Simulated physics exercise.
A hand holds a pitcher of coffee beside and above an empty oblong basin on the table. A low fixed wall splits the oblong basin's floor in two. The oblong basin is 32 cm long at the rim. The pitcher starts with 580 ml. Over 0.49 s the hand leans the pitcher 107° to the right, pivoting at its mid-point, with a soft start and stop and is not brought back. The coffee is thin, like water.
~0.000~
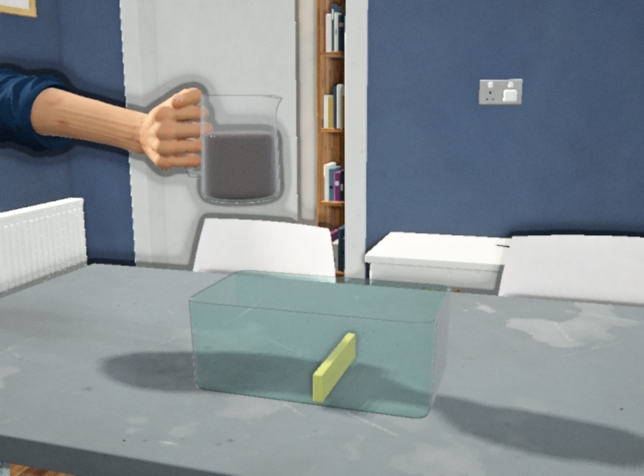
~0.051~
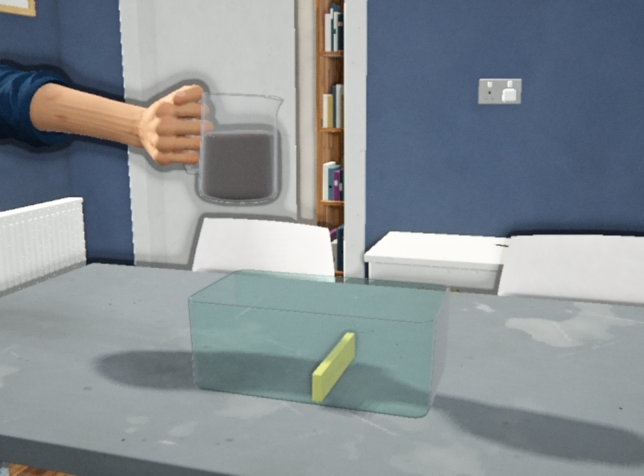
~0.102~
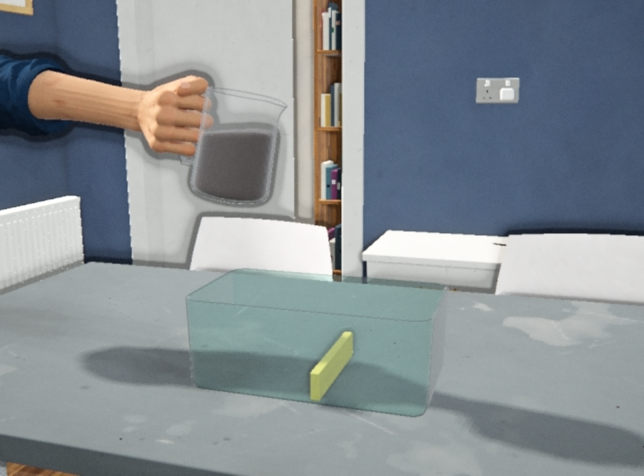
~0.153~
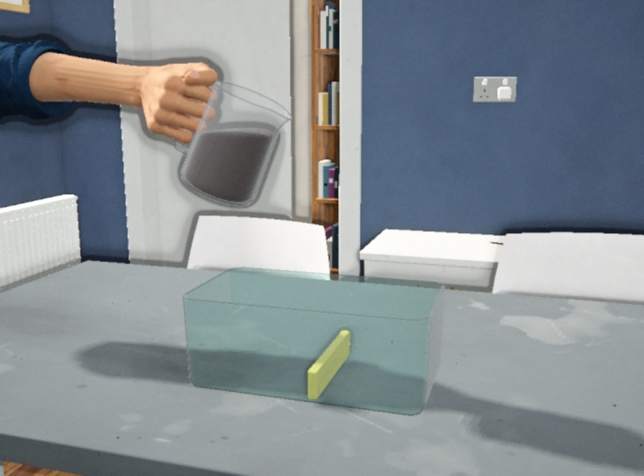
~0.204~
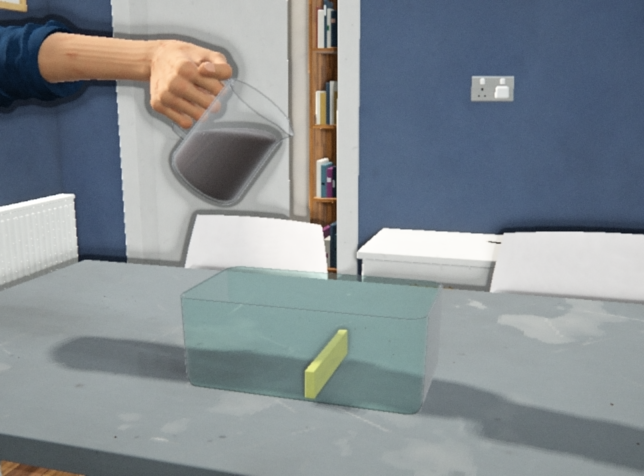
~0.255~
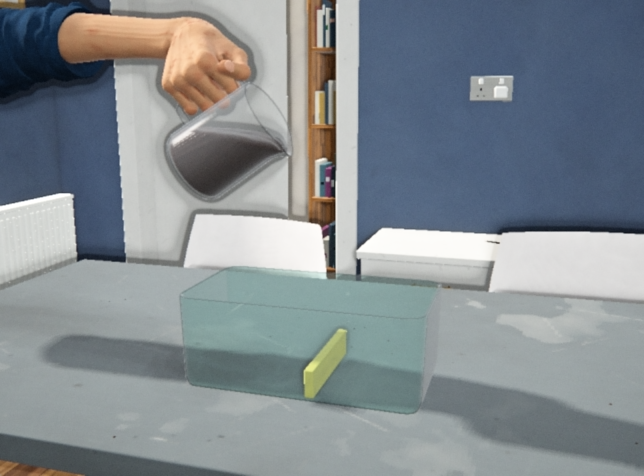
In this clip, a hand holds a glass pitcher of dark coffee above an empty oblong basin with a low yellow wall inside, then steadily leans the pitcher far to the right, the coffee shifting toward its rim.
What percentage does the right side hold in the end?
Roughly 83 per cent is past the wall.
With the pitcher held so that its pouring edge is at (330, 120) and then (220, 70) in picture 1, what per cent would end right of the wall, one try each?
In turn about 65 and 10 per cent.
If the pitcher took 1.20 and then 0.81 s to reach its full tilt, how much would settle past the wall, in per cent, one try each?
In turn about 90 and 85 per cent.
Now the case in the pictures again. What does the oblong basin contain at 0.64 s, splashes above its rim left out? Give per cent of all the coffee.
Some 50 per cent.
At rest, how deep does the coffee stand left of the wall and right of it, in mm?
Left about 2 mm, right about 24 mm.
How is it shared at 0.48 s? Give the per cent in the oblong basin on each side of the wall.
Some 2 per cent left and 3 right.
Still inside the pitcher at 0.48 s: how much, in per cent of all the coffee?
Some 62 per cent.
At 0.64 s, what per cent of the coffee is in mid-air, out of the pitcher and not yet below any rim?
Some 28 per cent.
After 0.48 s the tilt is 107° and 62 per cent is still to pour, 2 is left of the wall and 3 right of it.
After 0.64 s the tilt is 107° and 21 per cent is still to pour, 4 is left of the wall and 47 right of it.
After 0.81 s the tilt is 107° and 6 per cent is still to pour, 5 is left of the wall and 73 right of it.
After 0.99 s the tilt is 107° and 1 per cent is still to pour, 11 is left of the wall and 82 right of it.
In the end 13 per cent lies left of the wall, 83 right of it and 4 outside.
